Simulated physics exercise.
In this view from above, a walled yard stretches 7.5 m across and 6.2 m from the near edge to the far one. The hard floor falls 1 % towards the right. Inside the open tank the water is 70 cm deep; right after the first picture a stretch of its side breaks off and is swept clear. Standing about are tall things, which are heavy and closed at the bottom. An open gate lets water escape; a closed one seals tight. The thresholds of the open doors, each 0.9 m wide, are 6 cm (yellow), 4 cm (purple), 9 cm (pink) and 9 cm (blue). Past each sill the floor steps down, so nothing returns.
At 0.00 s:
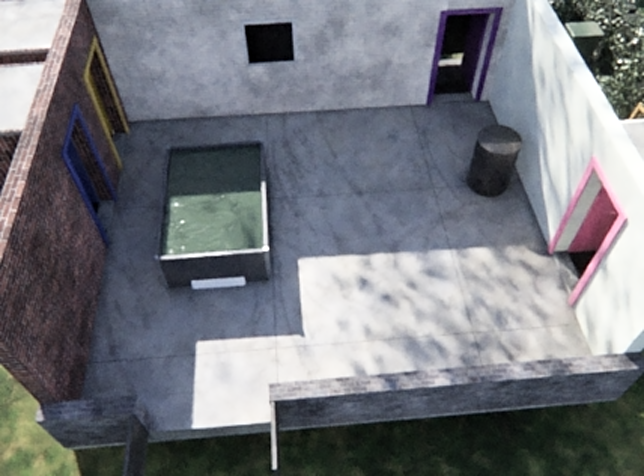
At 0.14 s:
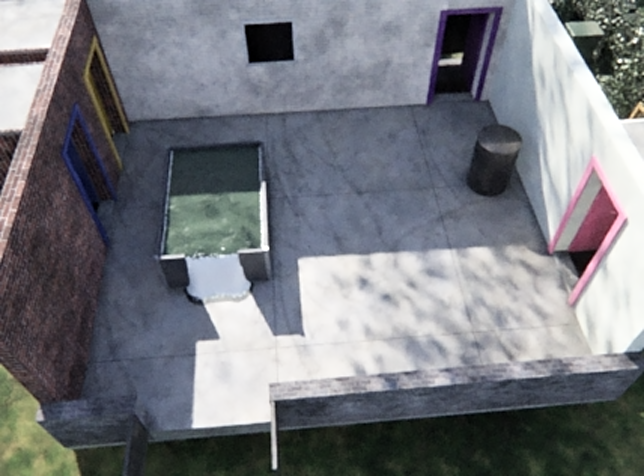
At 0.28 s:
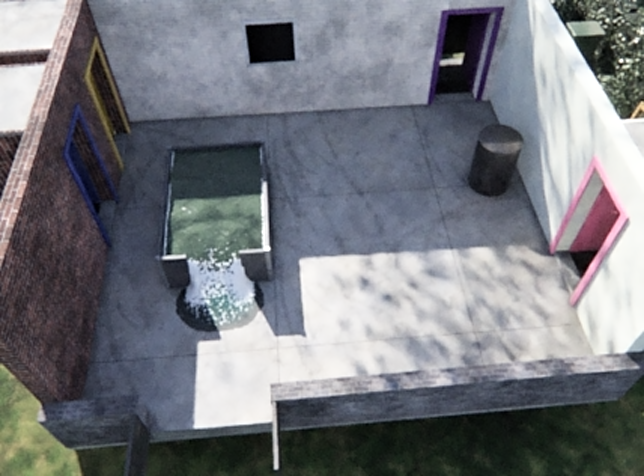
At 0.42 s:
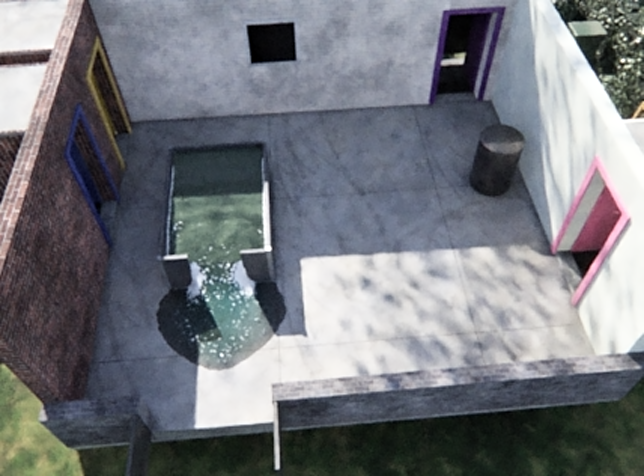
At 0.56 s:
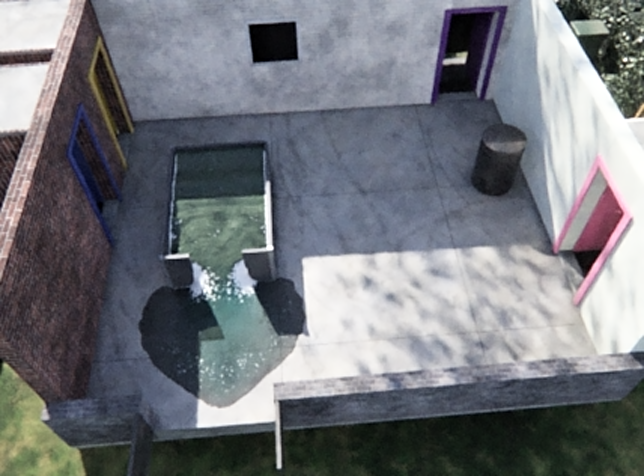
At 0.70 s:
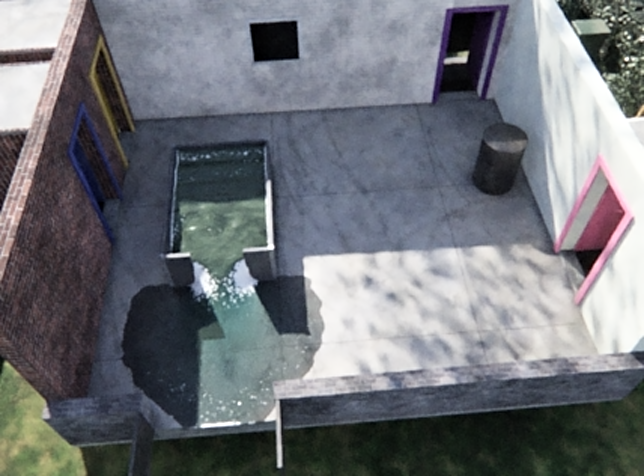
The video shows a walled yard from above, where part of the near side of an open tank breaks away and water pours through the gap, spreading across the grey floor in a widening pool toward the near wall.
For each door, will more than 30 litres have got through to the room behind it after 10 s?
The yellow door never breaches the limit. The purple door never breaches the limit. The pink door never breaches the limit. The blue door never breaches the limit.
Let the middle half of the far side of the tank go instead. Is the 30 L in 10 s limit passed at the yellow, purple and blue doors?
Door yellow goes beyond, door purple goes beyond, door blue stays within.
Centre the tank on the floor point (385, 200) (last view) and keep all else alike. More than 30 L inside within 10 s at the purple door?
Against the limit, the purple door gets more than that.
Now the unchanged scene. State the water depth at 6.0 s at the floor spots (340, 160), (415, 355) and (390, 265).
Depths in turn: Roughly 0, 3 and 1 centimetres.
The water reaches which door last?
Result: Purple door.
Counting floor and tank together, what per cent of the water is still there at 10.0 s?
That would be close to 52 per cent.
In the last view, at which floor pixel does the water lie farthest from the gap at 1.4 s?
Location: Approx. (393, 393) in the last view.
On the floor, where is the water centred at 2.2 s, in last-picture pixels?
The water's centre sits at about (230, 264).
After 1.4 s water covers 15 % of the floor and is deepest (38 cm) near (230, 288); yellow door not reached, purple door not reached, pink door not reached, blue door not reached.
After 2.2 s water covers 20 % of the floor and is deepest (32 cm) near (230, 288); yellow door not reached, purple door not reached, pink door not reached, blue door not reached.
After 3.5 s water covers 35 % of the floor and is deepest (22 cm) near (219, 289); yellow door not reached, purple door not reached, pink door 3 cm at the sill, 0 L in, blue door not reached.
After 6.0 s water covers 50 % of the floor and is deepest (14 cm) near (219, 289); yellow door 3 cm at the sill, 0 L in, purple door not reached, pink door 7 cm at the sill, 0 L in, blue door 2 cm at the sill, 0 L in.
After 10.0 s water covers 70 % of the floor and is deepest (8 cm) near (219, 289); yellow door 4 cm at the sill, 0 L in, purple door 3 cm at the sill, 0 L in, pink door 5 cm at the sill, 0 L in, blue door 2 cm at the sill, 0 L in.
